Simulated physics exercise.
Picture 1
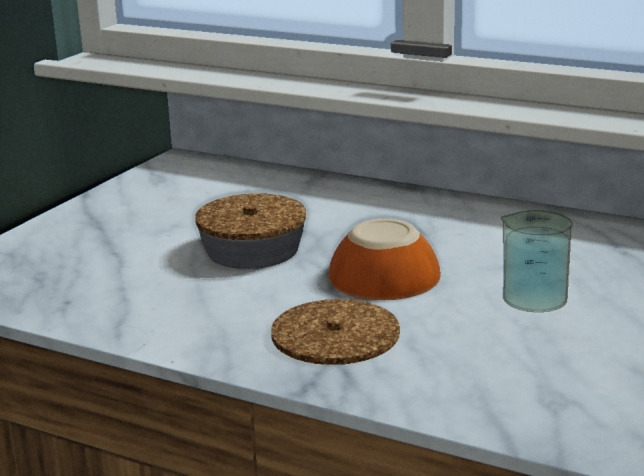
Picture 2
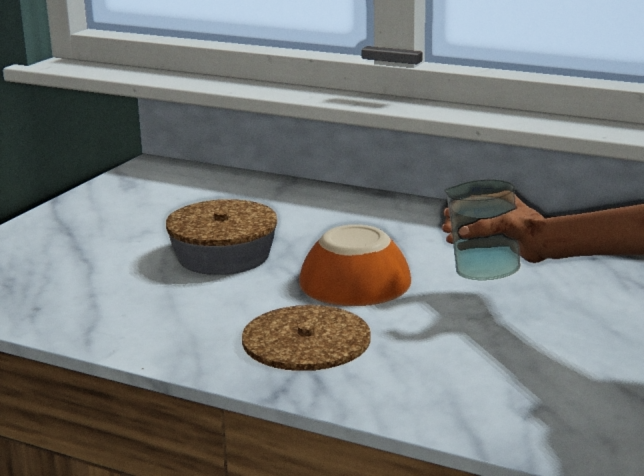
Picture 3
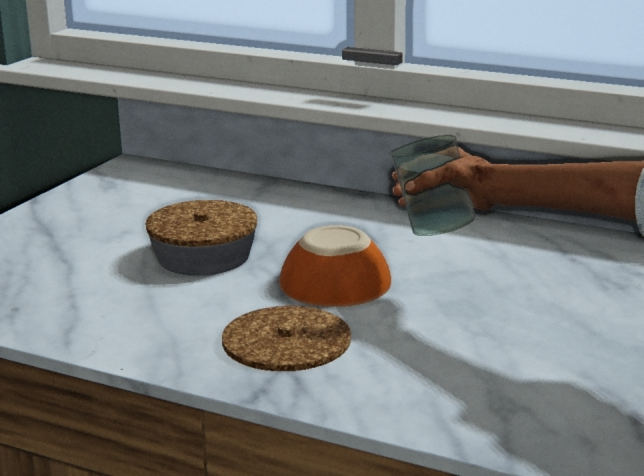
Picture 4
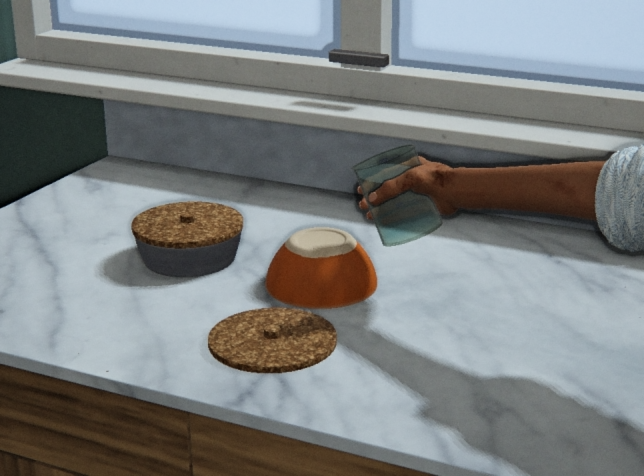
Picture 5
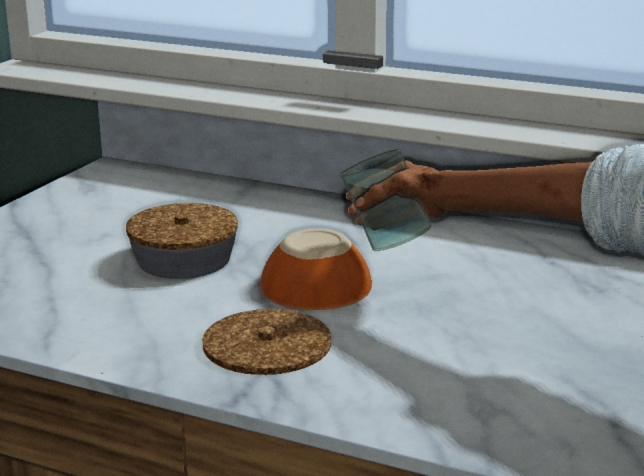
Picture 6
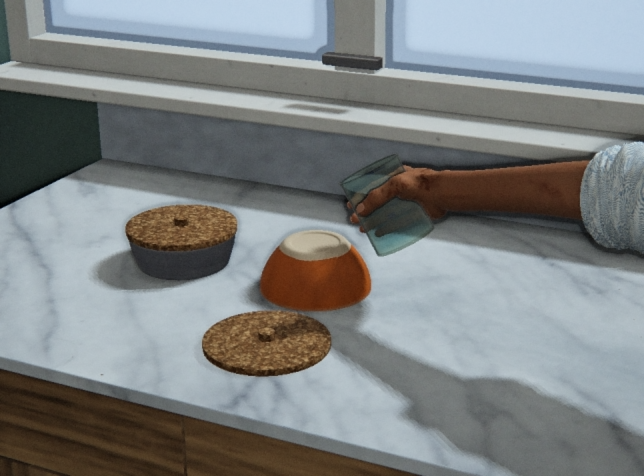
In this clip, a hand lifts a clear beaker of bluish liquid from a marble counter and moves it left, tilting it near an upturned orange bowl, beside a lidded grey dish and a loose cork lid, as the view shifts slightly.
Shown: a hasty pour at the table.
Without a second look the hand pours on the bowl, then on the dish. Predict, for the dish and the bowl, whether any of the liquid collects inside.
The dish will turn it aside; the bowl will turn it aside.
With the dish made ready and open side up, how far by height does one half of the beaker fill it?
Estimate: Approx. 35 % of height.
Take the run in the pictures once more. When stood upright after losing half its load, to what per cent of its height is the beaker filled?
40 %.
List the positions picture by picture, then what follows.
In the first picture, all stand on the top; beaker (537, 260) about three quarters full; bowl (384, 255) upside down; dish (252, 237) with its lid on.
In the second picture, the hand lifts the beaker; beaker about three quarters full, surface at (483, 208); bowl (355, 261) upside down.
In the third picture, tilting; beaker (434, 184) about three quarters full; dish (203, 243) with its lid on.
In the fourth picture, no stream yet; beaker (398, 195) tipped 25° with all of its load; bowl (321, 264) upside down.
In the fifth picture, still nothing leaves it; beaker (386, 199) tipped 25° with all of its load; dish (184, 247) with its lid on.
In the sixth picture, on the point of pouring; beaker (387, 204) tipped 30° with all of its load; bowl (315, 267) upside down; dish (183, 248) with its lid on.
Soon after, it runs off the upturned base of the bowl.
Later, it hits the lid of the dish and runs off.
In the end, the bowl is empty, in a puddle; the dish is empty, in a puddle.
